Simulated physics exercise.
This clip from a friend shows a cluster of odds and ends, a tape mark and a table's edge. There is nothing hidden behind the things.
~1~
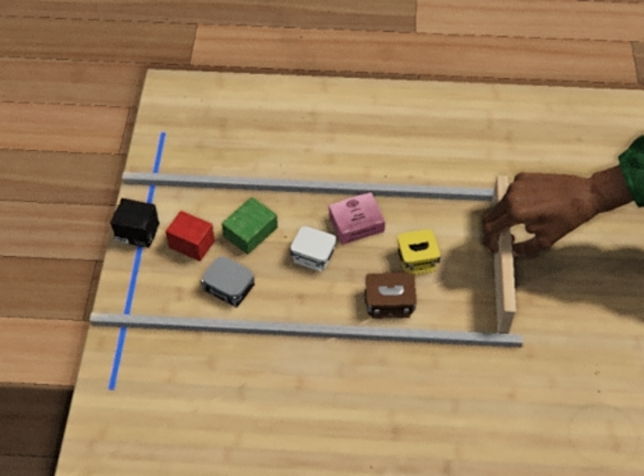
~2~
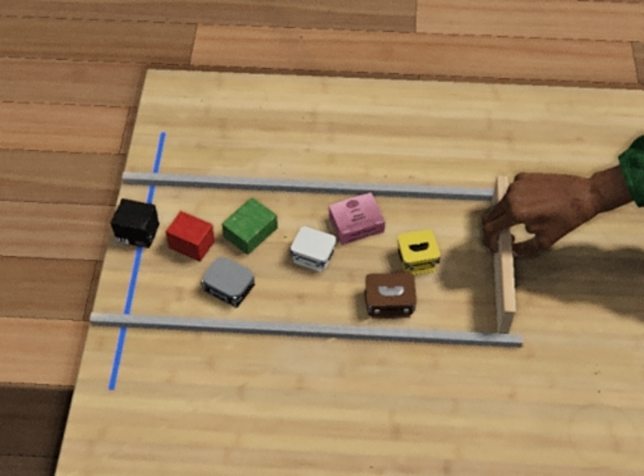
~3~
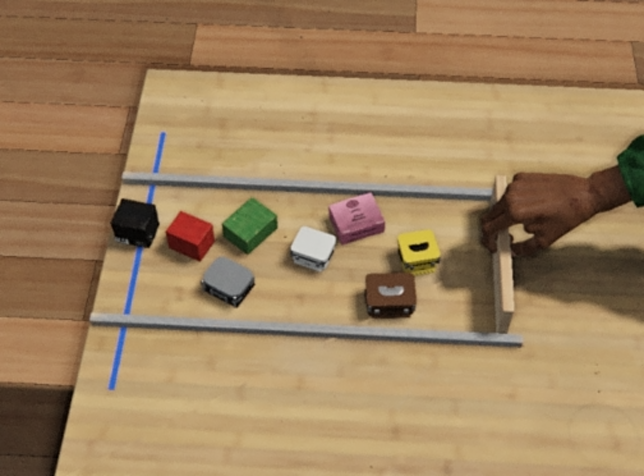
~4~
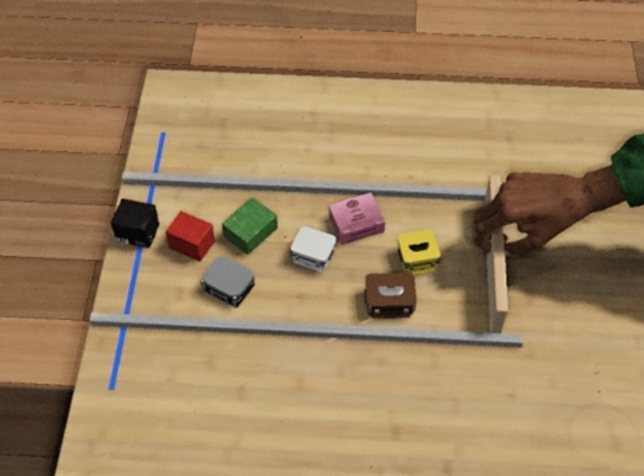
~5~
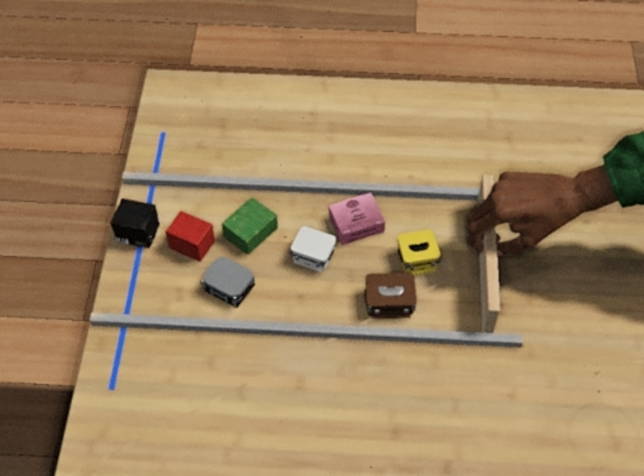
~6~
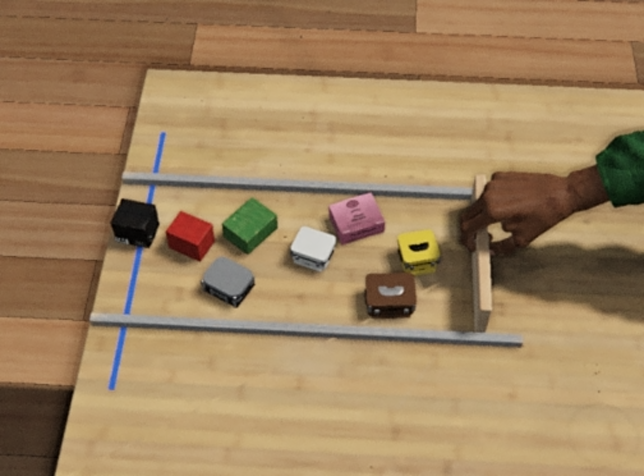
A hand in a green sleeve slides an upright wooden board slightly leftward between two pale rails, after barely moving at first, while the small objects and the camera stay still. Seen from above at an angle, a light wooden tabletop lies over brown planks. Black, red, green and grey pieces sit left near a blue line, with white, pink, yellow and brown ones toward the right.
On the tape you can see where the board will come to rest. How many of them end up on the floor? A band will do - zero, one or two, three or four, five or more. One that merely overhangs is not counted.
The number going over the end will be at least five.
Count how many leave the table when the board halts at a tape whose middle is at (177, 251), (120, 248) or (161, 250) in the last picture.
Try by try, 2, 8 and 4.
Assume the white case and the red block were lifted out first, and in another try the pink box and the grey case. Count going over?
You'd count 3 the first time and 3 the second time.
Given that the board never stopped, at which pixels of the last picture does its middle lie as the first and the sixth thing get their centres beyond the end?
In pixels, around (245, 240) followed by around (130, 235).
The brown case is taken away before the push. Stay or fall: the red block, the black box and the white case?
Result: Red block comes off, black box comes off, white case comes off.
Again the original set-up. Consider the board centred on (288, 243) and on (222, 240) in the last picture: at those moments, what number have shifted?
7 at one spot and 8 at the other.
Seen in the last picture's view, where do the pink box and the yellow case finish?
The pink box at (126, 196), the yellow case at (123, 236).
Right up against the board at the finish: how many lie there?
Count: 3.
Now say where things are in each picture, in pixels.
The first frame shows black box (135, 223); red block (190, 236); grey case (229, 282); board (503, 253); tape (140, 249).
The second frame shows red block (190, 236); brown case (390, 296).
The third frame shows grey case (229, 282); board (501, 253).
The fourth frame shows black box (136, 223); pink box (357, 219).
The fifth frame shows red block (190, 236); yellow case (418, 253).
The sixth frame shows black box (136, 223); red block (190, 236); grey case (229, 282); board (480, 252); tape (140, 249).
Soon after, none off yet; black box at rest near (136, 223); red block at rest near (190, 236); grey case at rest near (229, 282).
In the end, the number that fall off is five or more; gone, white case, green block, grey case, red block and black box.
